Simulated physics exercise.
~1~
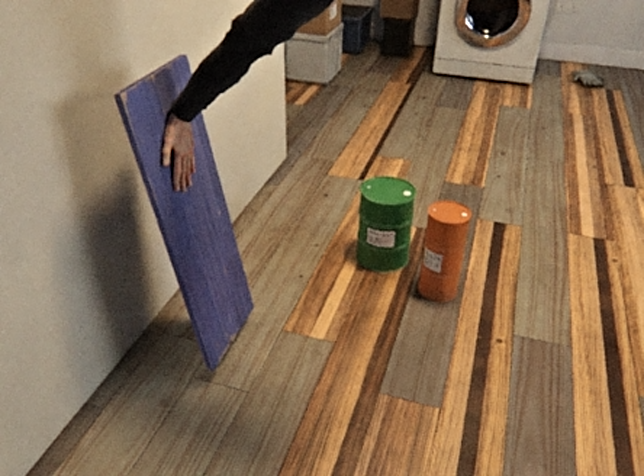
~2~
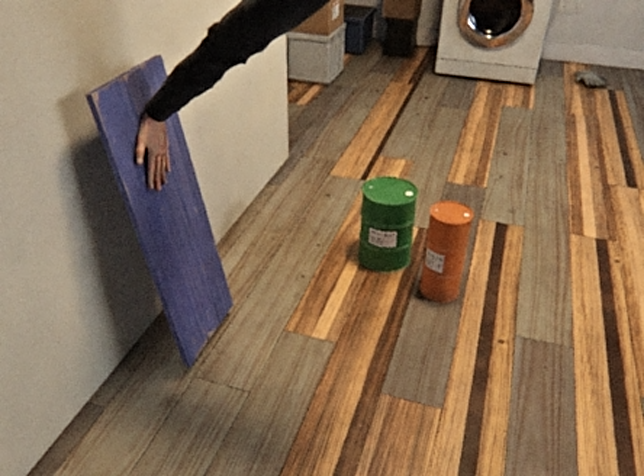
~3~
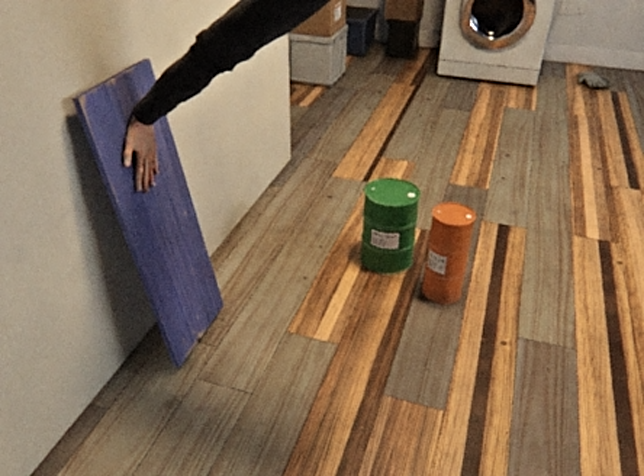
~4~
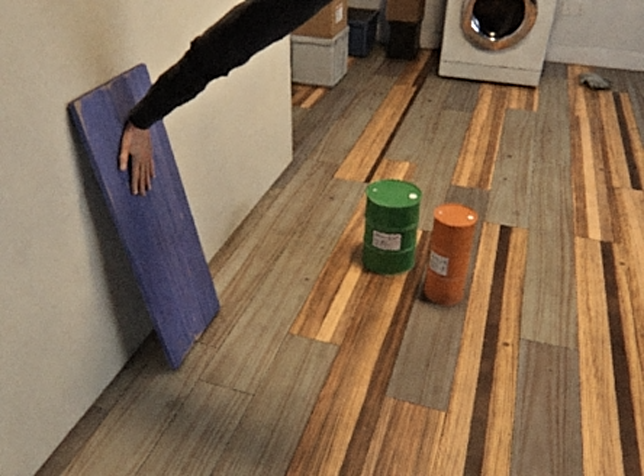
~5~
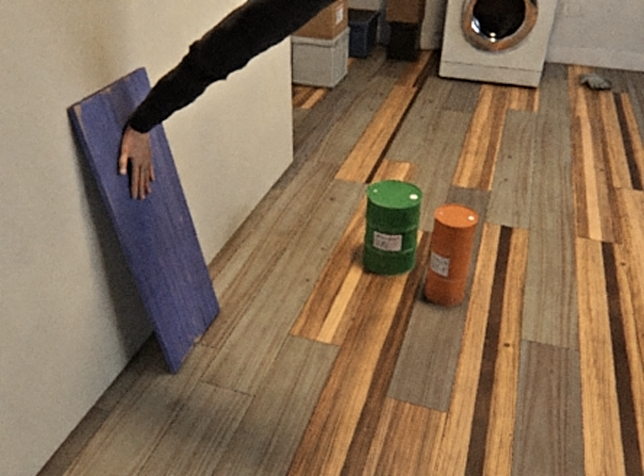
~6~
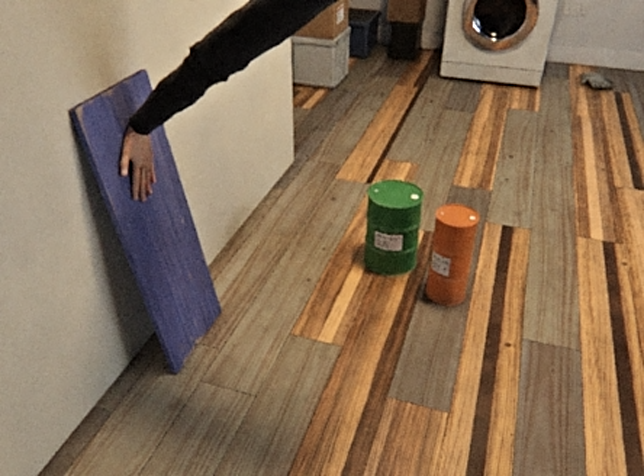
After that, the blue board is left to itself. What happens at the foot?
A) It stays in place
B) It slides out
(A) It stays in place.
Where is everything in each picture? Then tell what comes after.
The first picture shows not yet at the wall; blue board (198, 222); orange canister (443, 252).
The second picture shows not yet at the wall; blue board (174, 220); orange canister (445, 253).
The third picture shows not yet at the wall; blue board (163, 222); orange canister (447, 254).
The fourth picture shows not yet at the wall; blue board (159, 225); orange canister (449, 255).
The fifth picture shows leant on the wall, still held; blue board (159, 228); orange canister (450, 256).
The sixth picture shows leant on the wall, still held; blue board (160, 230); orange canister (451, 256).
Then, 0.20 s past the last view, nothing moves.
Then, 0.50 s past the last view, blue board resting near (160, 230).
Finally, all 3 still in place. Final places as the last picture's camera would see them, blue board near (160, 230). The board remains leaning.
